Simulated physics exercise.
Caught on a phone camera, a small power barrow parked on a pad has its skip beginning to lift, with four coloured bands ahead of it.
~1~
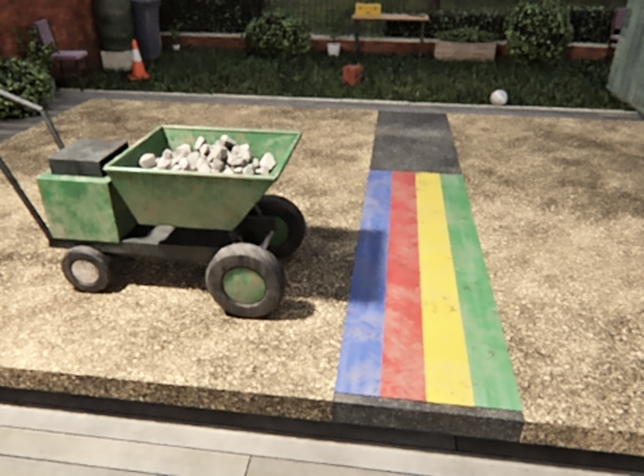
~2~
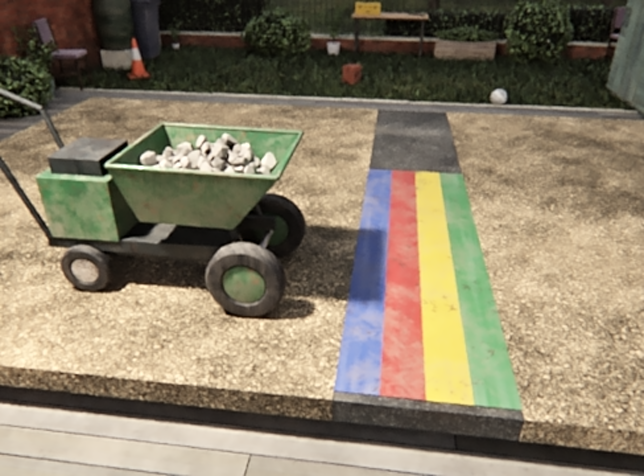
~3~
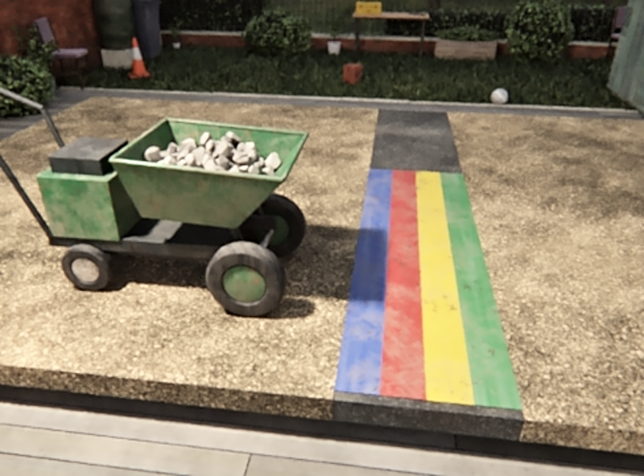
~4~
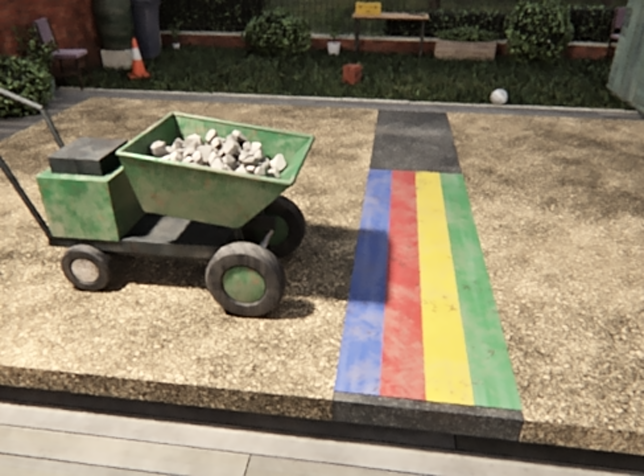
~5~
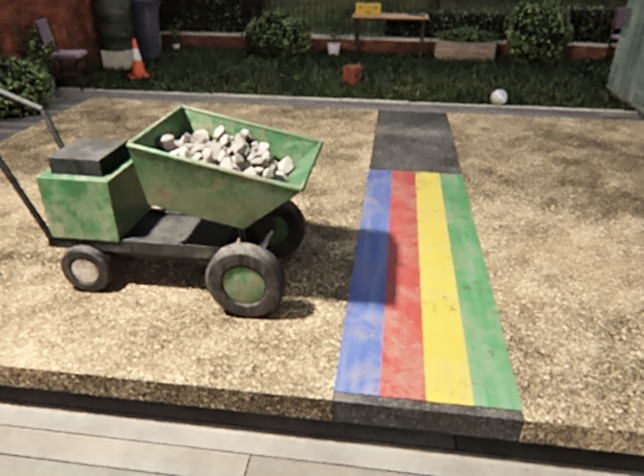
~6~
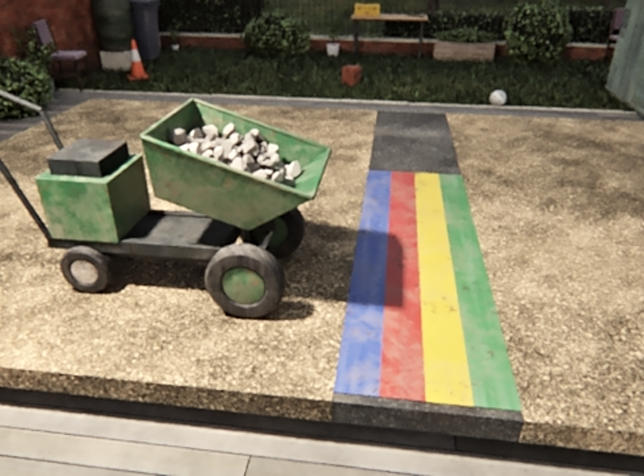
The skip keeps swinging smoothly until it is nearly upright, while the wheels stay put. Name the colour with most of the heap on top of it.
Red.
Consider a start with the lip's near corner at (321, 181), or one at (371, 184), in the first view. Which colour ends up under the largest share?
One: Yellow. Two: The strip in green.
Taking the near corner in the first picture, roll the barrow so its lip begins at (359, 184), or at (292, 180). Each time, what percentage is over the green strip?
30 % then 10 %.
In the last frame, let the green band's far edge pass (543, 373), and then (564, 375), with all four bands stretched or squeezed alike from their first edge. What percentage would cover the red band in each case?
I'd put it at some 30 % for the first and some 30 % for the second.
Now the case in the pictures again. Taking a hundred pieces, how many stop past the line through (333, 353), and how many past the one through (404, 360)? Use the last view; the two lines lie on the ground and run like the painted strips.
I'd say some 80 in a hundred, and after that 50 in a hundred.
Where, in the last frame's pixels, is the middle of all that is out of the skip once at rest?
About pixel (408, 290).
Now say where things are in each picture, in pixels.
The first picture shows lip of the skip at (276, 179), level; top of the load at (199, 162), broken stones; blue strip at (361, 351); red strip at (403, 355); yellow strip at (446, 359); green strip at (490, 363).
The second picture shows lip of the skip at (277, 178), level; top of the load at (200, 160).
The third picture shows lip of the skip at (283, 180), tipped barely; top of the load at (205, 158).
The fourth picture shows lip of the skip at (291, 184), tipped a little; top of the load at (191, 156).
The fifth picture shows lip of the skip at (301, 190), tipped a little; top of the load at (198, 152).
The sixth picture shows lip of the skip at (312, 198), tipped clearly; top of the load at (208, 148); blue strip at (361, 351); red strip at (403, 355); yellow strip at (445, 359); green strip at (489, 363).
Soon after the last picture, skip tipped steeply; all in the skip.
A little later, skip tipped right over; most in the skip; a stray few over the blue strip; a small part over the red strip; a stray few over the yellow strip.
Later still, skip tipped right over; about a quarter in the skip; a small part over the blue strip; about a third over the red strip; about a quarter over the yellow strip; a small part over the green strip; a stray few off the paint.
By the end, skip tipped right over; about a quarter in the skip; about a quarter over the blue strip; about a third over the red strip; about a quarter over the yellow strip; a small part over the green strip; a stray few off the paint.
